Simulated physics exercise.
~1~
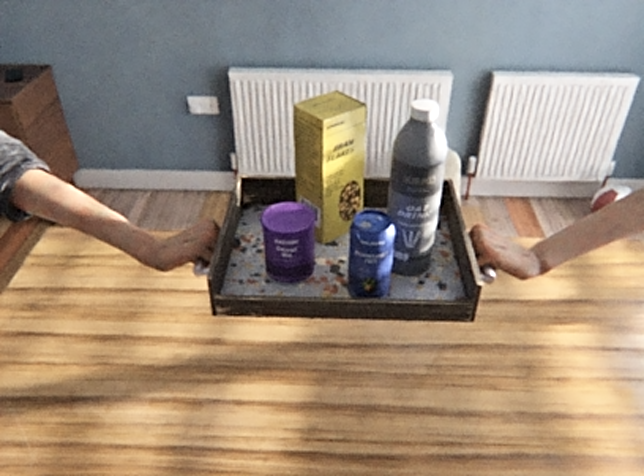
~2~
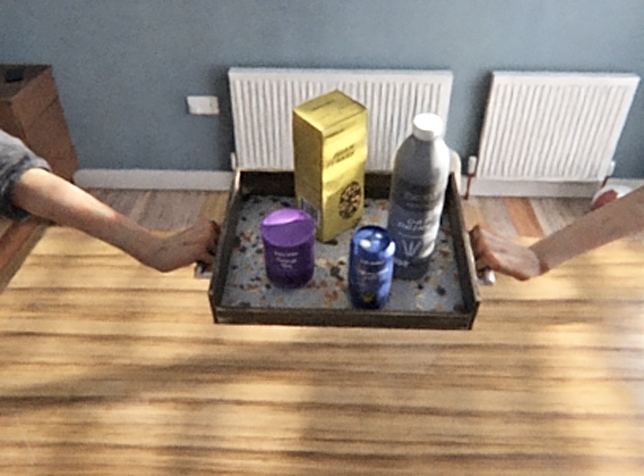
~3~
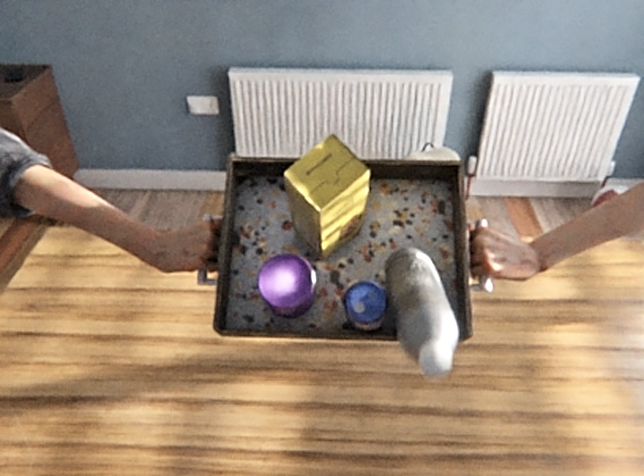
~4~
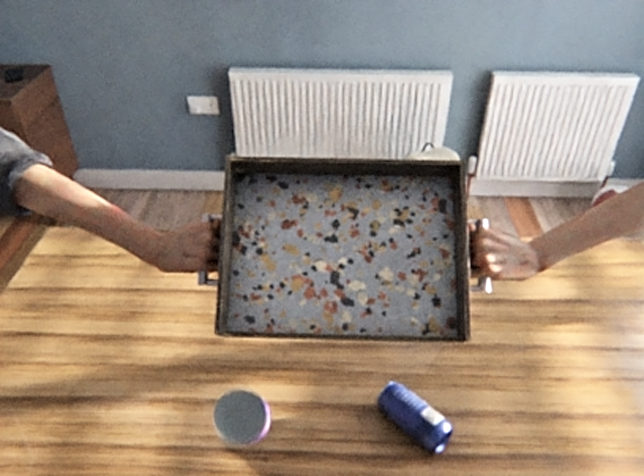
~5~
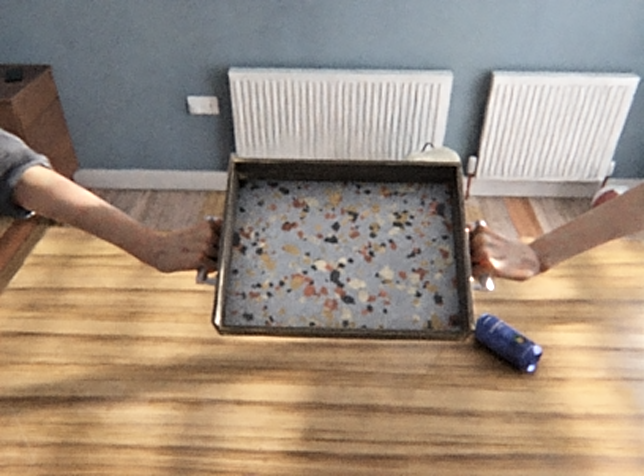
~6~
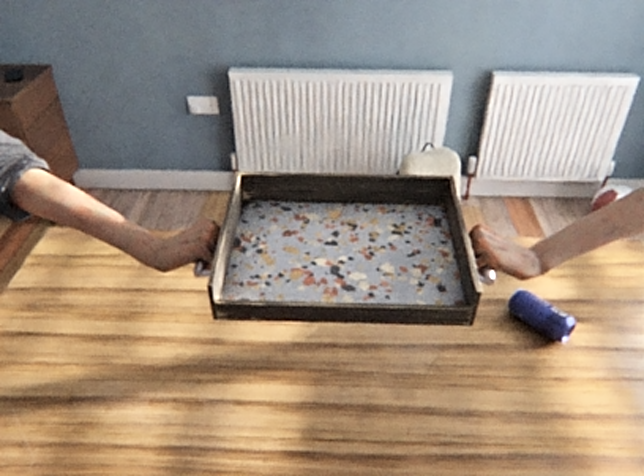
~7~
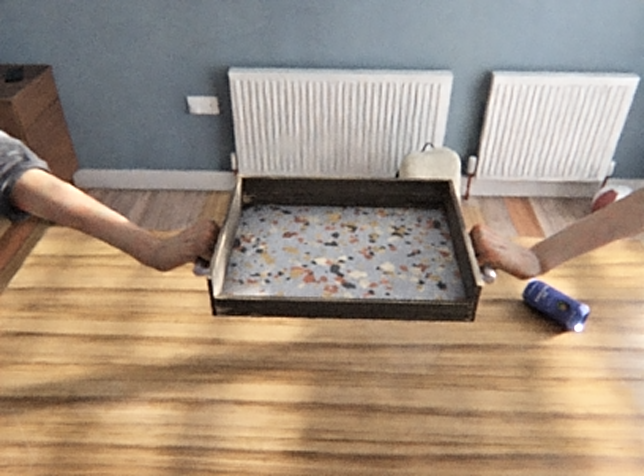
The clip opens with two hands holding a dark, speckled-bottomed tray level above a wooden surface, with a yellow carton, a grey bottle, a purple tin and a blue can standing in it. The near side dips, and all four items lean toward the viewer. As the tilt steepens, the bottle topples over the near edge and the others tip further. Soon the tray is empty, with the purple tin upside down and the blue can on its side below it. The hands swing the tray back to level while the can travels up to the right. It ends on its side right of the empty tray, the other items out of sight.
